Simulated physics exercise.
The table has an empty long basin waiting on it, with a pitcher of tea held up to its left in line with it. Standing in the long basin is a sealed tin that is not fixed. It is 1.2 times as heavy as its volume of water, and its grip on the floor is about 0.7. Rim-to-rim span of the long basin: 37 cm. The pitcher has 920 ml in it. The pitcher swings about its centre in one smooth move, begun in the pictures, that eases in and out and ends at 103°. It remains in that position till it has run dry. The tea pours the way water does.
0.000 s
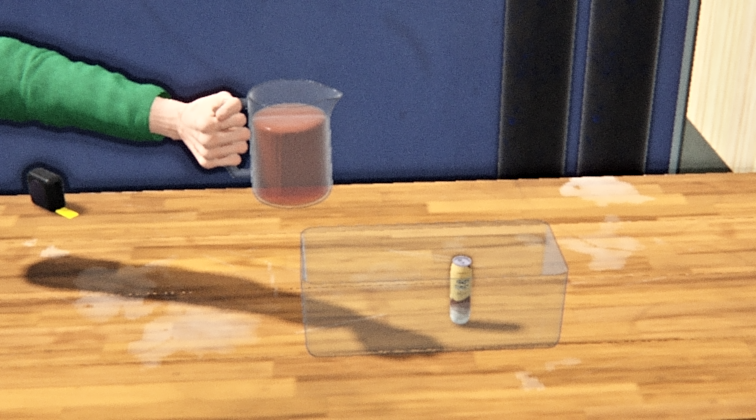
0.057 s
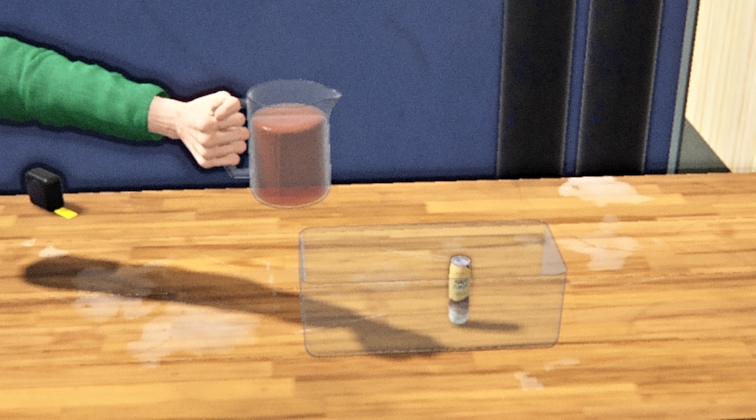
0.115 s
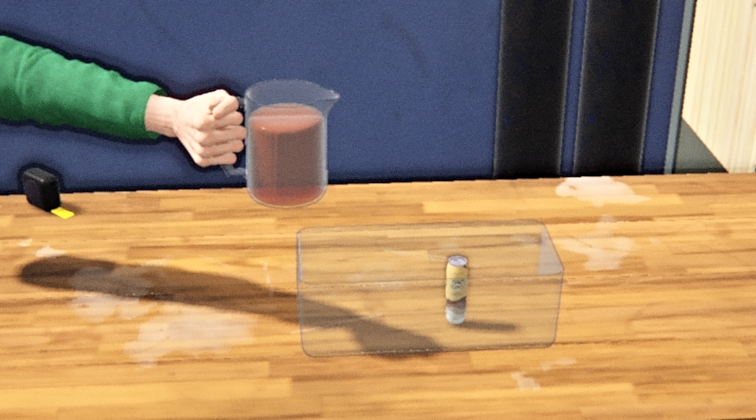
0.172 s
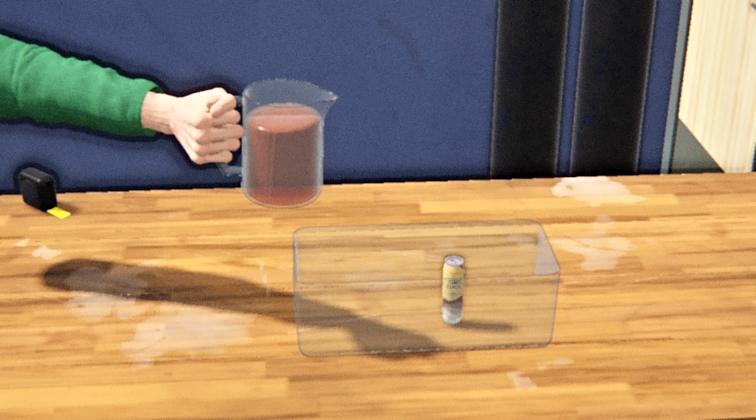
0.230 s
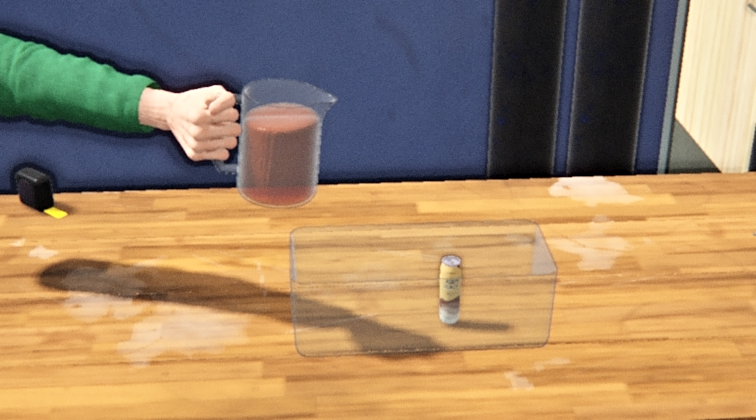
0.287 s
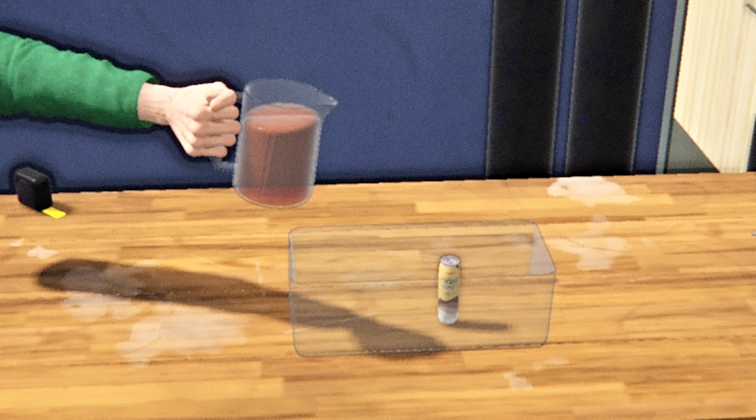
A hand in a green sleeve held a clear pitcher of reddish tea above a wooden table, left of a long see-through basin with a small tin inside, and tilted the pitcher slightly to the right.
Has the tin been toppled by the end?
No, it is upright.
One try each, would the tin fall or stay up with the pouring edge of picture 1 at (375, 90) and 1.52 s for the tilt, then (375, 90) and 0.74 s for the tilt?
Try 1: Tipped over; try 2: Tipped over.
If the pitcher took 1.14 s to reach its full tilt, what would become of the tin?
In that case the tin stays vertical.
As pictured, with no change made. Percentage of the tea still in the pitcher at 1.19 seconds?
Remaining share: Approx. 50 %.
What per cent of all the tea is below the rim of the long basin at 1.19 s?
I'd put it at roughly 30 per cent.
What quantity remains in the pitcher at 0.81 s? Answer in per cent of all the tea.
Around 94 percent.
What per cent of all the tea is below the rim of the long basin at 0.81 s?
At that time the basin holds about 0 per cent of the liquid.
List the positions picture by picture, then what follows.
It leans 0°; its right rim is at (342, 93); the tea meets the walls at (252, 116) and (327, 114); the long basin's rim runs from (301, 256) to (558, 247); the tin's top is at (462, 264), in the first frame.
It leans 0°; its right rim is at (342, 94); the tea meets the walls at (251, 116) and (326, 114), in the second frame.
It leans 1°; its right rim is at (340, 95); the tea meets the walls at (248, 116) and (324, 115), in the third frame.
It leans 3°; its right rim is at (338, 96); the tea meets the walls at (246, 117) and (321, 115), in the fourth frame.
It leans 6°; its right rim is at (337, 98); the tea meets the walls at (243, 116) and (320, 115), in the fifth frame.
It leans 9°; its right rim is at (338, 101); the tea meets the walls at (244, 116) and (320, 114), in the sixth frame.
Then, 0.81 s in, the tilt is 57° and 94 per cent is still to pour; the tin stands where it began.
Then, 1.19 s in, the tilt is 91° and 49 per cent is still to pour; the tin stands where it began.
Then, 1.59 s in, the tilt is 103° and 8 per cent is still to pour; the tin stands where it began.
Then, 2.02 s in, the tilt is 103° and 0 per cent is still to pour; the tin stands where it began.
Finally, the tin stands where it began.
